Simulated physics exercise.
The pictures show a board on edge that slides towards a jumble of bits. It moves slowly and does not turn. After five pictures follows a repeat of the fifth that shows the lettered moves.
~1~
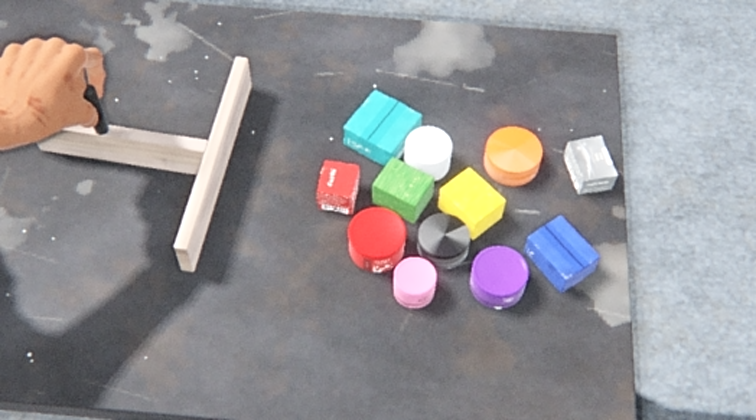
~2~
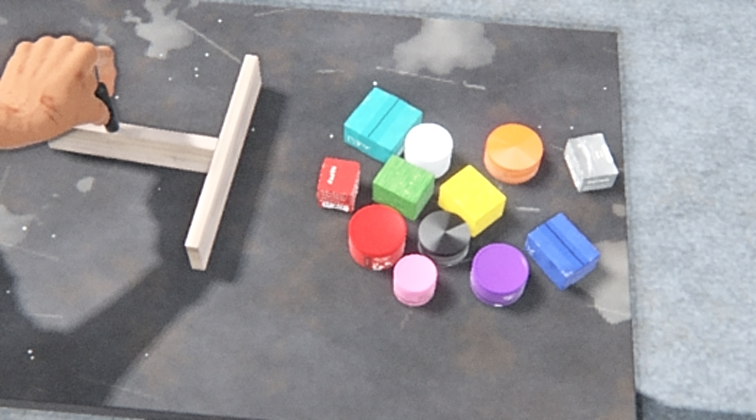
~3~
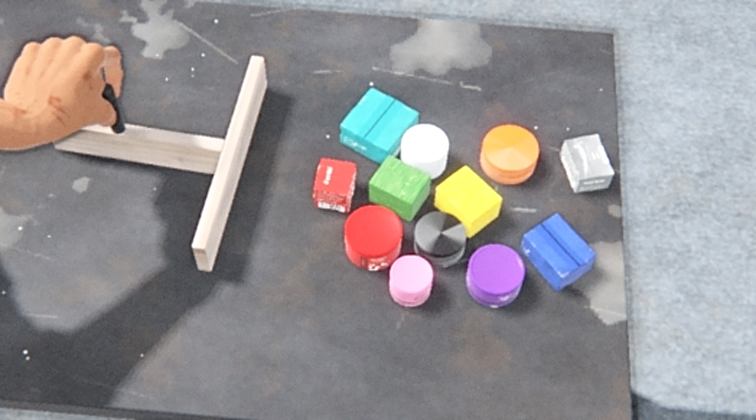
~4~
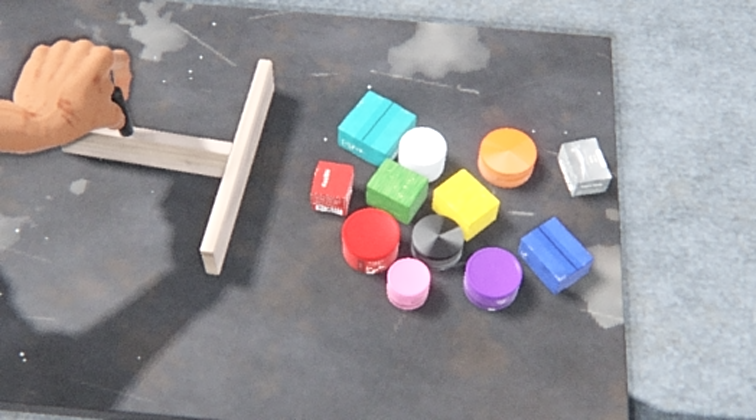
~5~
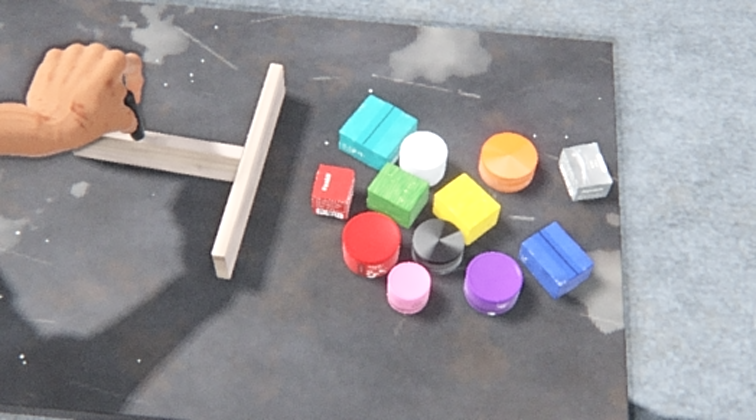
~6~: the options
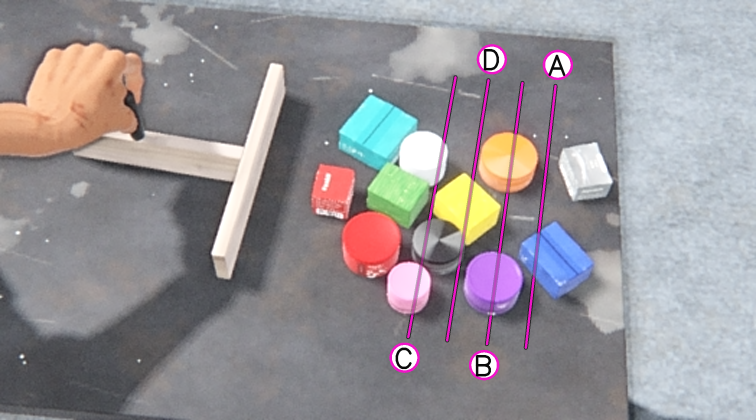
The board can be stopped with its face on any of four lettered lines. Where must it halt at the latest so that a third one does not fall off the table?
No third one falls up to B.
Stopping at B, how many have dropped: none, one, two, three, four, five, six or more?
In all, one.
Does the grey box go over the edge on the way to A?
Yes.
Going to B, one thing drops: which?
The grey box goes over.
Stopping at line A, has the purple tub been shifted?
Yes.
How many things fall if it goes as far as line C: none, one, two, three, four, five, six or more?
By then, none.
On the marked copy, A at (542, 206); B at (506, 203); C at (434, 197); D at (470, 200).
Taking B. A third of the way, board (342, 162); turquoise box (393, 133); white pot (435, 162).
Two thirds of the way, board (435, 170); grey box (603, 171); blue box (568, 272).
When it is over, board (506, 177); grey box over the edge; yellow block (613, 224); one fallen.
As for the rest, A drops four; C is within the limit but short; D is within the limit but short.
